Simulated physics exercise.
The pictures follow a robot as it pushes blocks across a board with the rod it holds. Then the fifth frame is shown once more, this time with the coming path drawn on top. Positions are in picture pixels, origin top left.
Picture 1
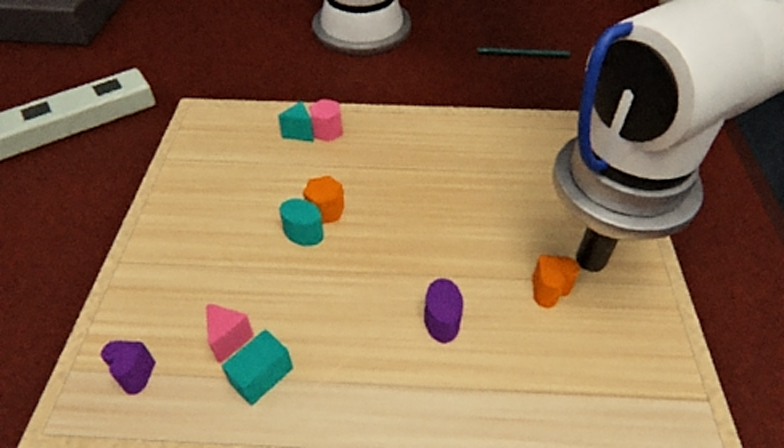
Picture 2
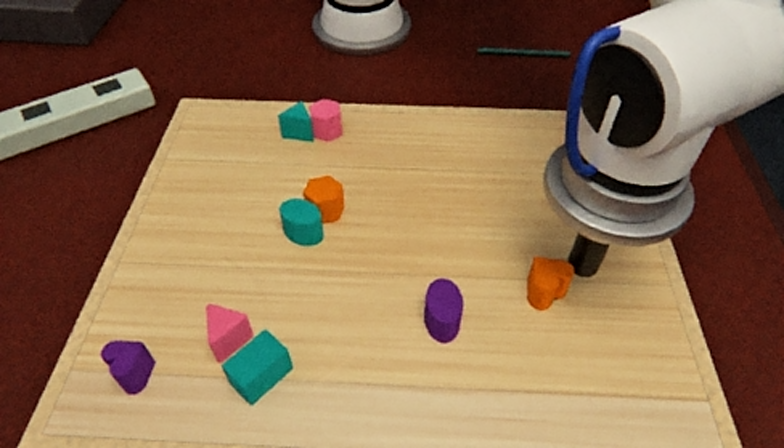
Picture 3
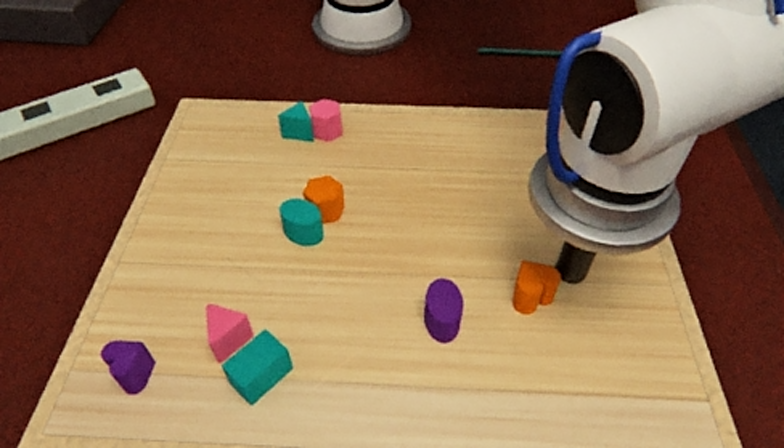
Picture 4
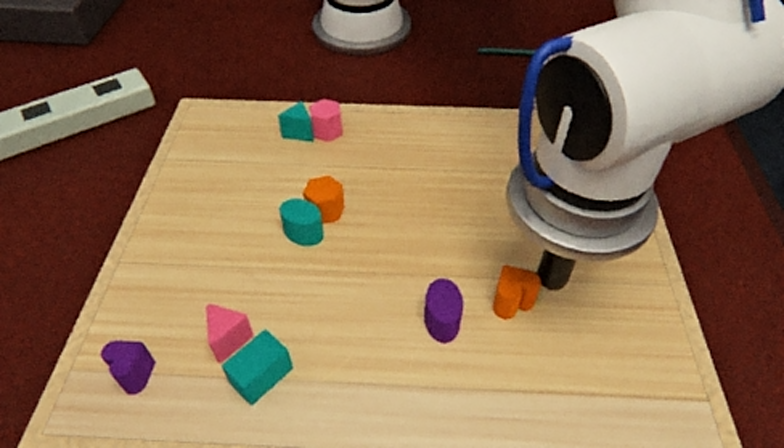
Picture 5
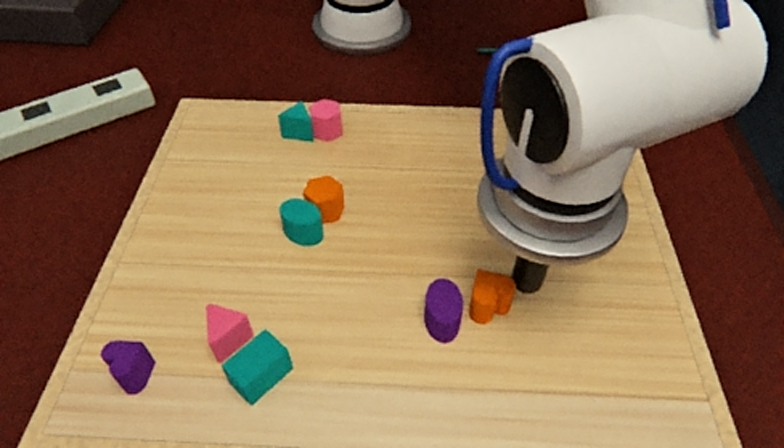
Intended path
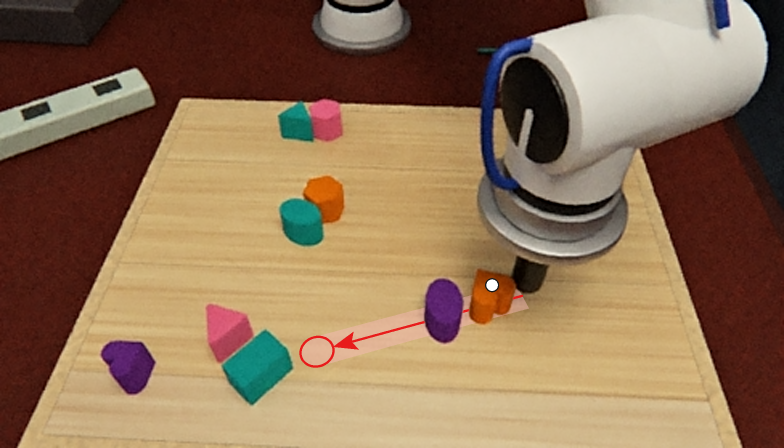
A robot arm pushes an orange heart block left across the board toward a purple block.
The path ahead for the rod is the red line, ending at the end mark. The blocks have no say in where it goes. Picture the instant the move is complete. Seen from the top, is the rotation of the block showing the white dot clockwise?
It seems not.
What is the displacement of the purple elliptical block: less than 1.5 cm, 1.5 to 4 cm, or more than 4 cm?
The move is long, over 4 cm.
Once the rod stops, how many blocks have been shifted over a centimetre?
Three or more move.
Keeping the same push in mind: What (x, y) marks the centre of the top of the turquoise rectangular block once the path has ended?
My estimate: (203, 379).
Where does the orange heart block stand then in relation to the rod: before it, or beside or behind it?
Pushed along.
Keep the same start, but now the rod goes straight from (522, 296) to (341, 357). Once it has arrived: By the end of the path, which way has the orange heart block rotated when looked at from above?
Clockwise, from overhead.
The line goes in a line from (522, 296) to (317, 351); the dot is on the orange heart block.
What follows on the original path. One third of the way, rod (458, 300); purple elliptical block (383, 318), turned 35° clockwise; orange heart block (424, 311), turned 20° anticlockwise.
Two thirds of the way, rod (388, 319); purple elliptical block (311, 346), turned 30° clockwise; orange heart block (353, 334), turned 30° anticlockwise.
At the end, rod (314, 339); pink triangular block unmoved; turquoise rectangular block (203, 379), turned 65° clockwise; purple elliptical block (249, 395); orange heart block (283, 363), turned 60° anticlockwise.
